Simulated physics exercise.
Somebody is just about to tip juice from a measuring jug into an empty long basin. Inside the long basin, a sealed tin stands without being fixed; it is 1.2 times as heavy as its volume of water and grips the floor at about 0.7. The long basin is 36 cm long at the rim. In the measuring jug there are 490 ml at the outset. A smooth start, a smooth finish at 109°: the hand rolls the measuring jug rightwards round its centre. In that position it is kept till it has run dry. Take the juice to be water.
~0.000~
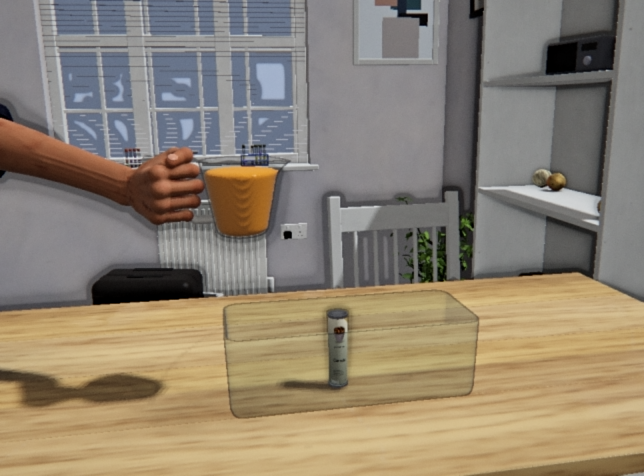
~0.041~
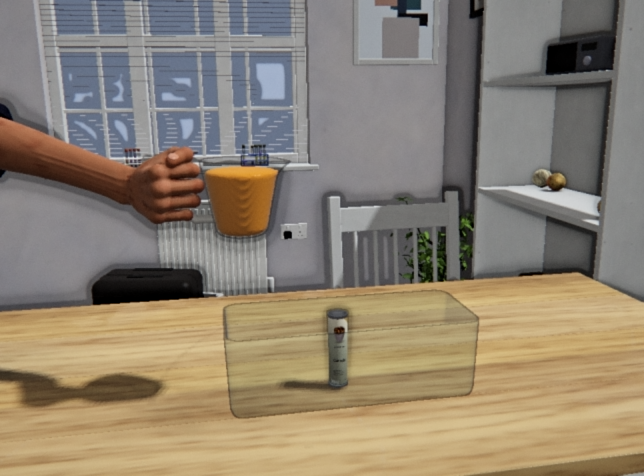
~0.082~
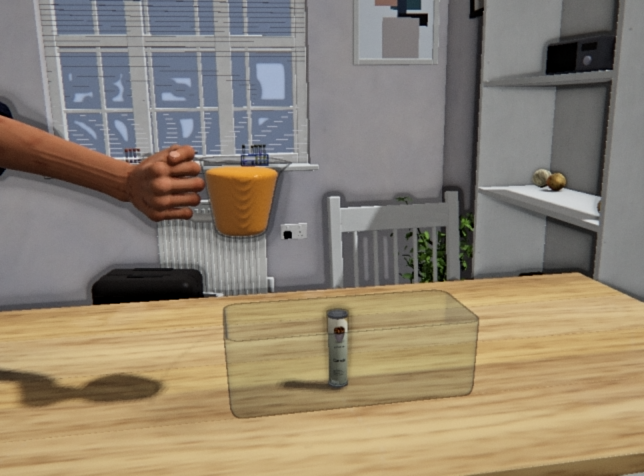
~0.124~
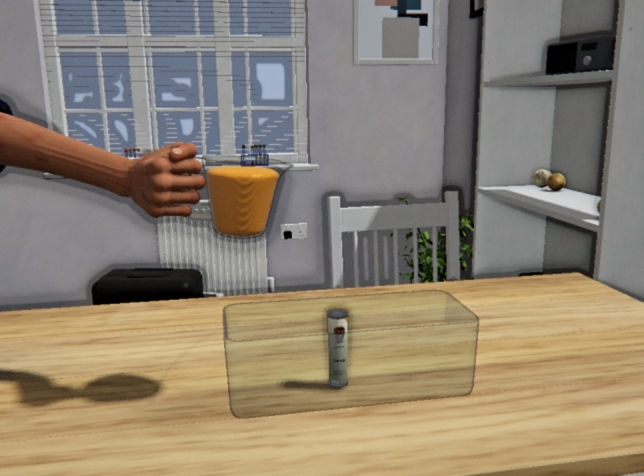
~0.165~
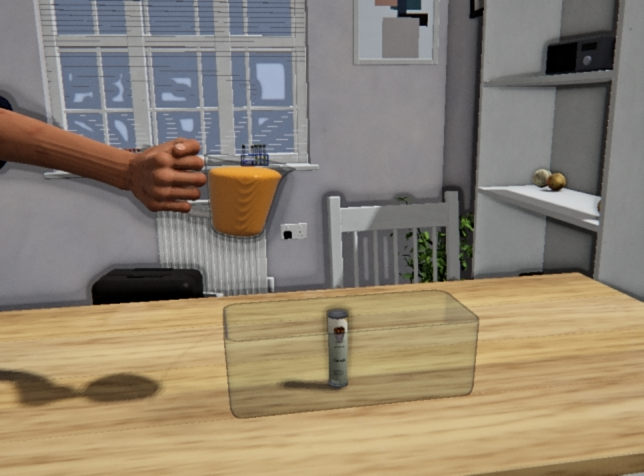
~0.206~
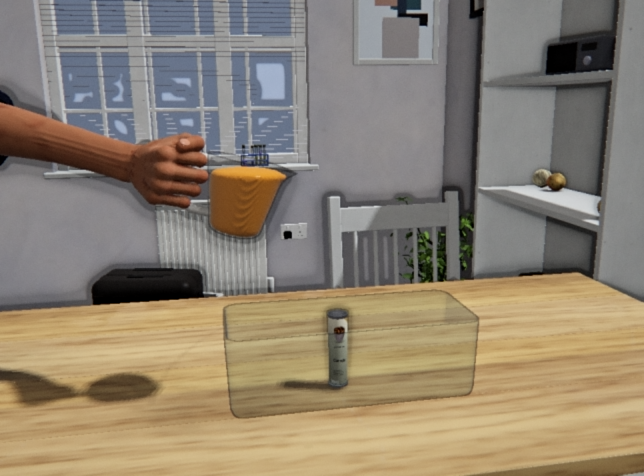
The clip opens on a hand holding an orange jug level in the air, above and to the left of a see-through basin on a wooden table, with a small tin standing inside. The hand barely moves at first, then slowly tilts the jug slightly rightwards while the basin and tin stay still.
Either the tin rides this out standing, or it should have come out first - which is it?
Watch, it's going to be unseated.
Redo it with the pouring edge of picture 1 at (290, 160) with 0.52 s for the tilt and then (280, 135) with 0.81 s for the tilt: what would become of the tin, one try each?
Try 1: Tipped over; try 2: Tipped over.
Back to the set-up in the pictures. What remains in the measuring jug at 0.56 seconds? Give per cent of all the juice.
About 60 percent.
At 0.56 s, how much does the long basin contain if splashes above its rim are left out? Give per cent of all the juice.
Estimate - around 7 in a hundred parts.
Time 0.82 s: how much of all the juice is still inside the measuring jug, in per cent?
I reckon near 7 per cent still sits there.
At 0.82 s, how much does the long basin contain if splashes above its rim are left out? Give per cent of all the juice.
I'd put it at roughly 74 per cent.
By 0.56 s the tilt is 76° and 61 per cent is still to pour; the tin stands where it began.
By 0.82 s the tilt is 107° and 7 per cent is still to pour; the tin stands where it began.
By 1.09 s the tilt is 109° and 0 per cent is still to pour; the tin leans 28°.
By 1.39 s the tilt is 109° and 0 per cent is still to pour; the tin lies on its side.
At rest the tin lies on its side.
